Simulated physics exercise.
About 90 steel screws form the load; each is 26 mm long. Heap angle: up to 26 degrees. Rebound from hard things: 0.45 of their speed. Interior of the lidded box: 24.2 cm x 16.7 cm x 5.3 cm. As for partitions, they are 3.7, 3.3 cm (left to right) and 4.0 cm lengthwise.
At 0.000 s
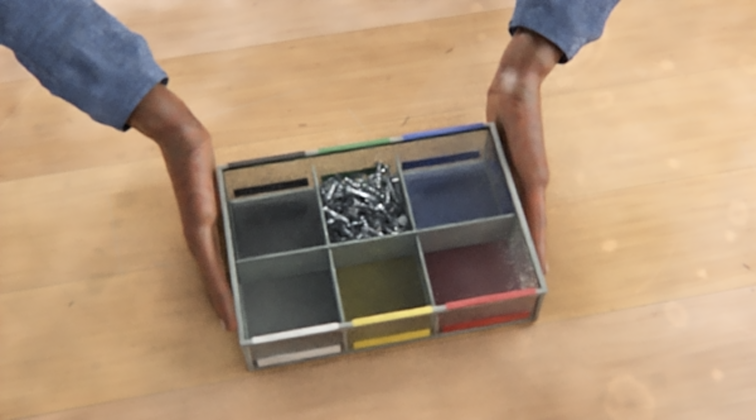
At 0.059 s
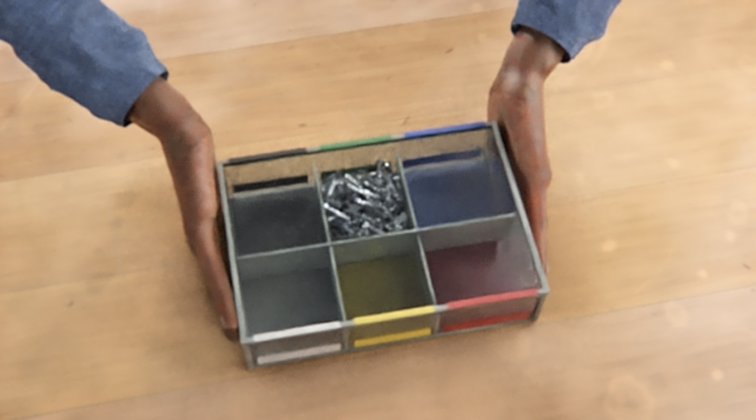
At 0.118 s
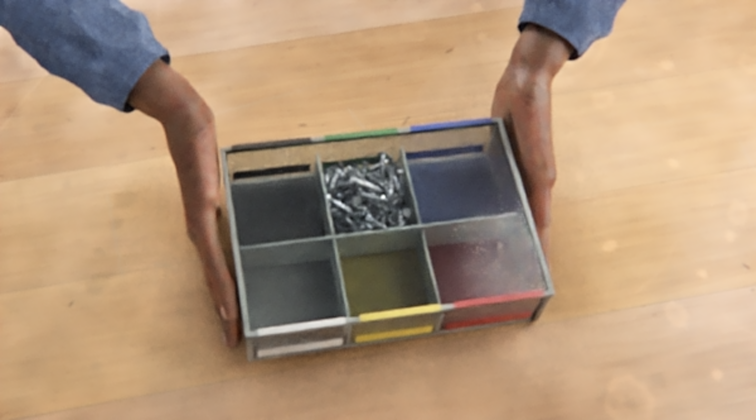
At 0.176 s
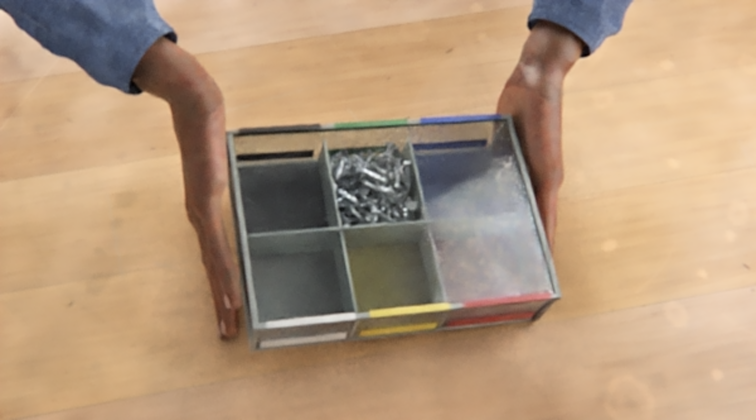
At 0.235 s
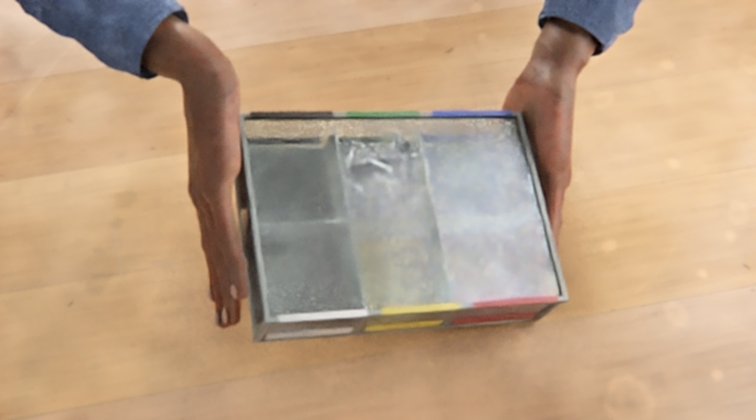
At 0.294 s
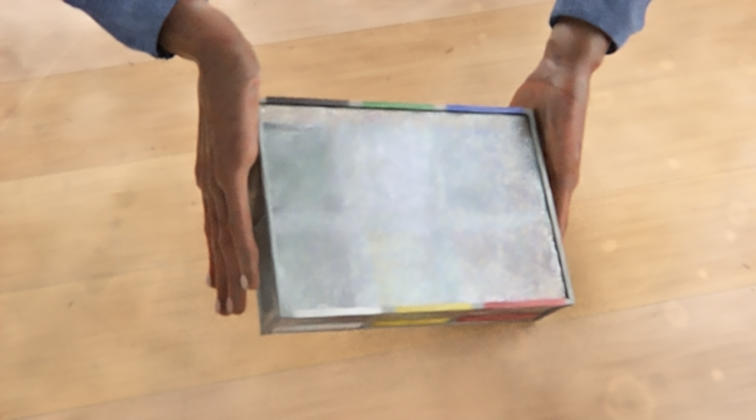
A shallow box with six compartments tilts slightly between two hands in blue sleeves above a pale wooden surface, seen from above. Black, green and blue strips mark its far edge, white, yellow and red its near edge, and small silvery metal pieces fill the back middle compartment. The hands shift it gently rightward, its right front corner lowest, as a cloudy pale sheen covers the compartments.
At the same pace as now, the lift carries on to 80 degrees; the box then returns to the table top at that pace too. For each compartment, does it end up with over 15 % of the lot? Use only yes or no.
Red: No; blue: No; green: Yes; yellow: No; white: No; black: No.
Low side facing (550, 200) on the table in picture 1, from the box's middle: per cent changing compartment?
Estimate: Near 40 per cent.
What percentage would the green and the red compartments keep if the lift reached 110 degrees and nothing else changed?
In per cent, green 80 and red 10.
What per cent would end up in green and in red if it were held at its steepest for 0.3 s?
Green keeps 90% and red keeps 5%.
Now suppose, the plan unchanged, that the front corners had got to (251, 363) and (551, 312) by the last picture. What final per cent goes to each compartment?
By the end, red has 5%, blue has 0%, green has 95%, yellow has 0%, white has 0% and black has 0%.
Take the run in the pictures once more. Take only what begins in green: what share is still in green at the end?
Roughly 90 per cent.
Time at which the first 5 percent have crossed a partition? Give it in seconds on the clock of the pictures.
0.95 s, roughly.
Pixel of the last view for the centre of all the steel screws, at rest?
Approximately (387, 226) in the last picture.
Then, at 0.97 s, tilt 78 degrees; blue 5 %, green 95 %.
Then, at 1.42 s, tilt 33 degrees; red 5 %, blue 5 %, green 90 %.
After 1.95 s, tilt 0 degrees; red 5 %, blue 5 %, green 90 %.
In the end, at 2.6 s, red 5 %, blue 5 %, green 90 %, yellow 0 %, white 0 %, black 0 %.
